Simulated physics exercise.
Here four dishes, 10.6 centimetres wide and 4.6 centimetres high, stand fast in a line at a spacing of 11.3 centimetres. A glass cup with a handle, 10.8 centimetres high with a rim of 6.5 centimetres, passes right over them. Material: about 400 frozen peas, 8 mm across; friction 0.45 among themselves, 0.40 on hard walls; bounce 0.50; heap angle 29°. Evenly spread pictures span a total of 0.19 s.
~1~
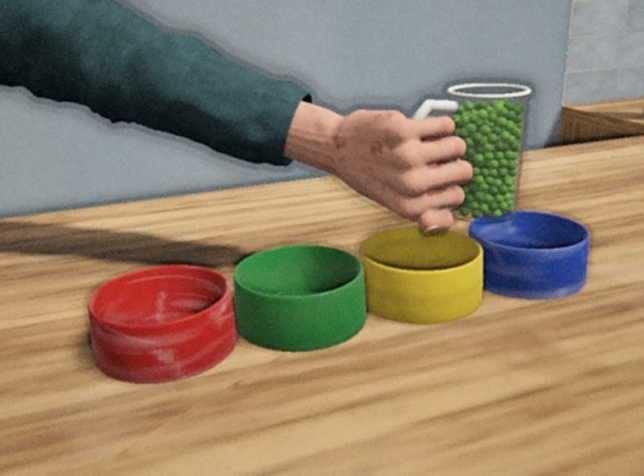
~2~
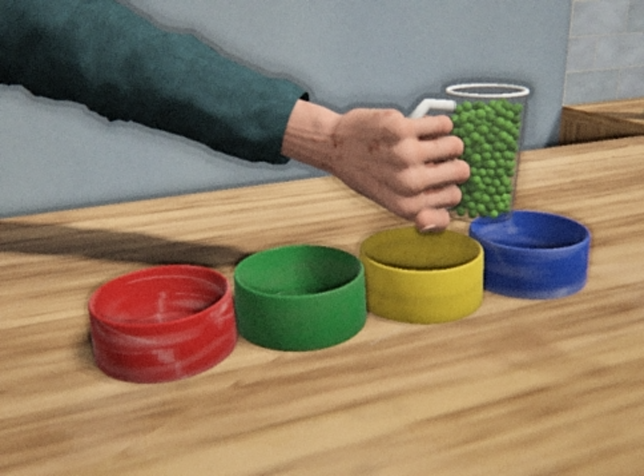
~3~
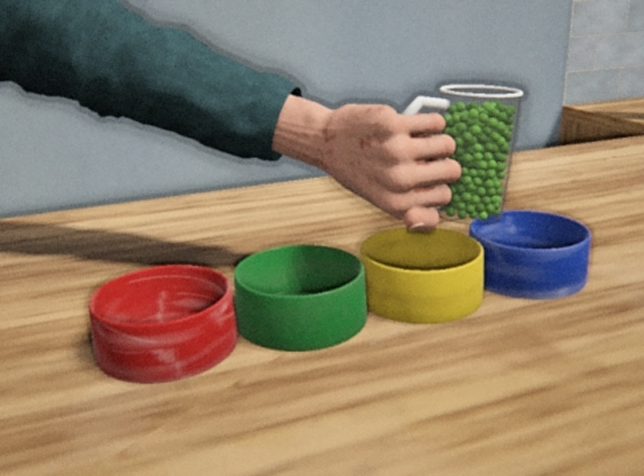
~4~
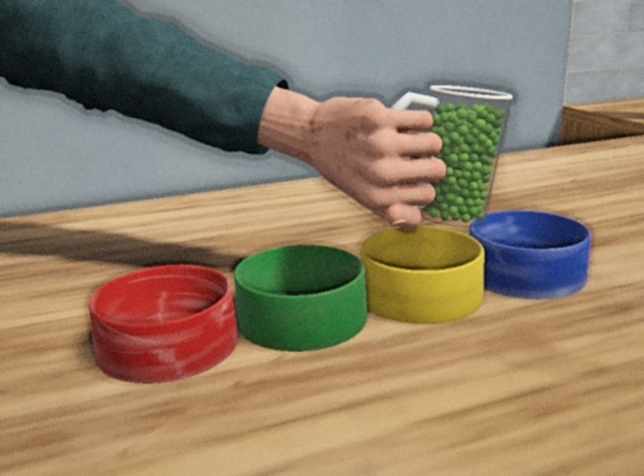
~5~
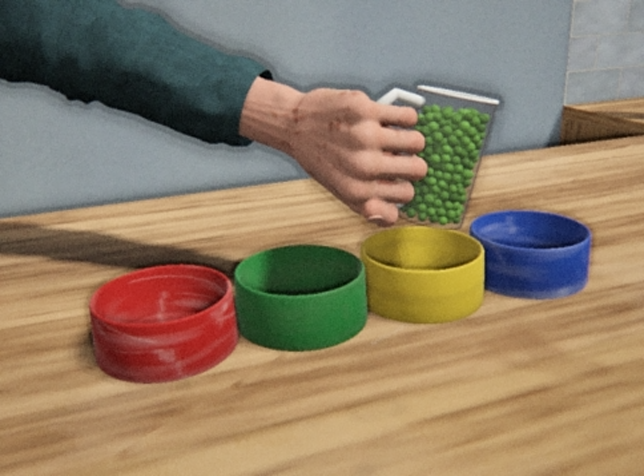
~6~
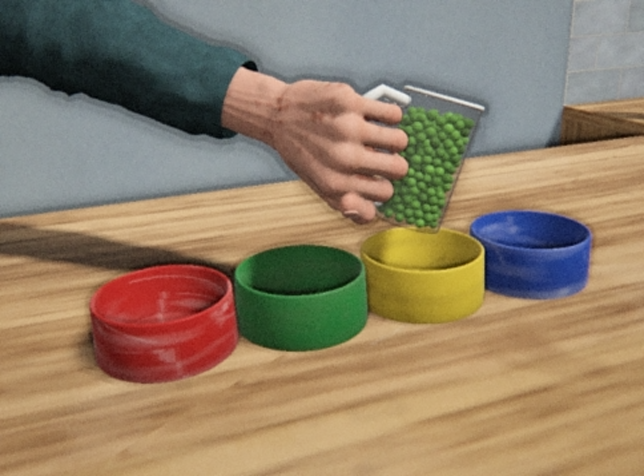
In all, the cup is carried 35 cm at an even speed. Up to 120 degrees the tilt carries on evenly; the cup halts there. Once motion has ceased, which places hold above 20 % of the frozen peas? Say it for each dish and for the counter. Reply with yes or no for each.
Red: Yes, blue: No, green: No, yellow: No, counter: No.
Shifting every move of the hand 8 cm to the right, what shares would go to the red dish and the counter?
After the change, red takes 0 while the counter takes 0.
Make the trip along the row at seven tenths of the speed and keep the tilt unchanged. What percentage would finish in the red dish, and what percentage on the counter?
Shares: Red 70, counter 10.
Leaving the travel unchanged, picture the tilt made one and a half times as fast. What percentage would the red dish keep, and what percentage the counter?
Then red would get 80 and the counter 0.
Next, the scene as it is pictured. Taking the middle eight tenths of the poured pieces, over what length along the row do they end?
Length: Approx. 6 cm.
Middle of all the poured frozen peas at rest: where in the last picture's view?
(176, 318) or so.
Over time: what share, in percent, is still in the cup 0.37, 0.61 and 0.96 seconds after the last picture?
Roughly 100, then 95, then 40.
Then, 0.37 s after the last picture, tilt 68 degrees; cup holds 100 %.
Then, 0.61 s after the last picture, tilt 101 degrees; cup holds 95 %, red 5 %.
Then, 0.96 s after the last picture, tilt 120 degrees; cup holds 40 %, red 60 %.
In the end, red 100 %, blue 0 %, green 0 %, yellow 0 %, counter 0 %.
